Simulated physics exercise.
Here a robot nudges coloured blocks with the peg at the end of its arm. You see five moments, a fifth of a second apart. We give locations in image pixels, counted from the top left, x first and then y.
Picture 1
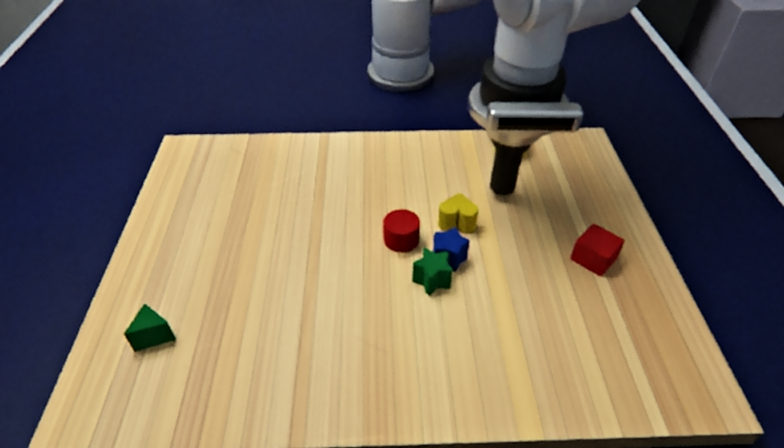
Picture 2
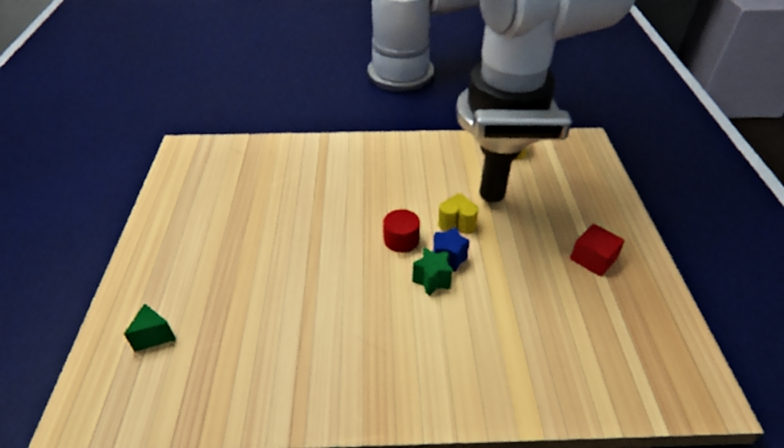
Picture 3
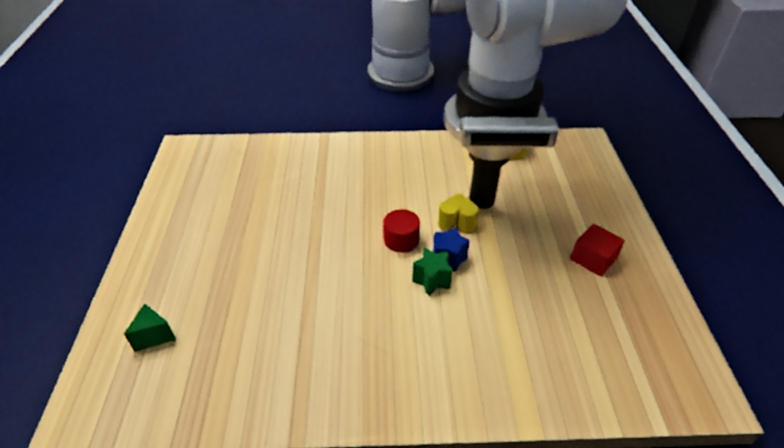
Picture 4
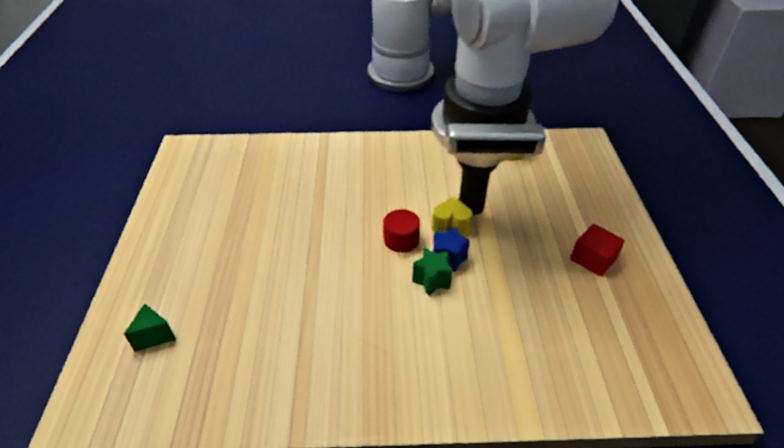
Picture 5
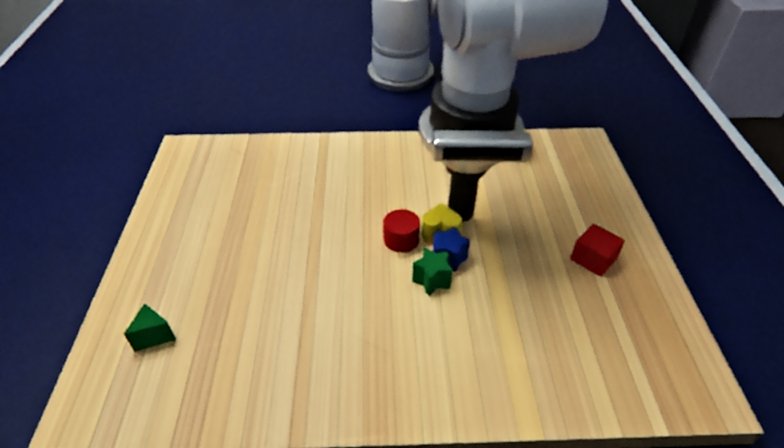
At first, the robot arm's dark peg stands to the upper right of a cluster of red, yellow, blue and green blocks on a wooden board. The peg slides down and left until it meets the yellow heart, then nudges it slightly left toward the red round block, while the other blocks stay still.
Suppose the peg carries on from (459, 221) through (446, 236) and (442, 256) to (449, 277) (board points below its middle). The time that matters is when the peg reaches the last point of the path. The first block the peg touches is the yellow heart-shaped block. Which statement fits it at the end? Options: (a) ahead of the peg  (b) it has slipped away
Answer: B.
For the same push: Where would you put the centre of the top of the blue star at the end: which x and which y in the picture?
The answer is (472, 278).
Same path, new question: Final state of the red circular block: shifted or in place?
Shifted out of place.
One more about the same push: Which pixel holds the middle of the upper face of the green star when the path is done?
By then it is at (438, 292).
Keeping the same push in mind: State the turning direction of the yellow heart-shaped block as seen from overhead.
Looking down: Clockwise.
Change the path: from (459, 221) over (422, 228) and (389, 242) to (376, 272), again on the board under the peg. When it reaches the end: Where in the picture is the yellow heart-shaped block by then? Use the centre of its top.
The centre of its top face lies at (411, 242).
The first path, step by step. Halfway along, peg (443, 238); red circular block (393, 224); green star (435, 272), turned 40° clockwise; yellow heart-shaped block (420, 240); blue star (453, 253), turned 35° anticlockwise.
At the end, peg (450, 269); red circular block (393, 224); green star (438, 292), turned 115° clockwise; yellow heart-shaped block (415, 247), turned 30° clockwise; blue star (472, 278), turned 85° anticlockwise.
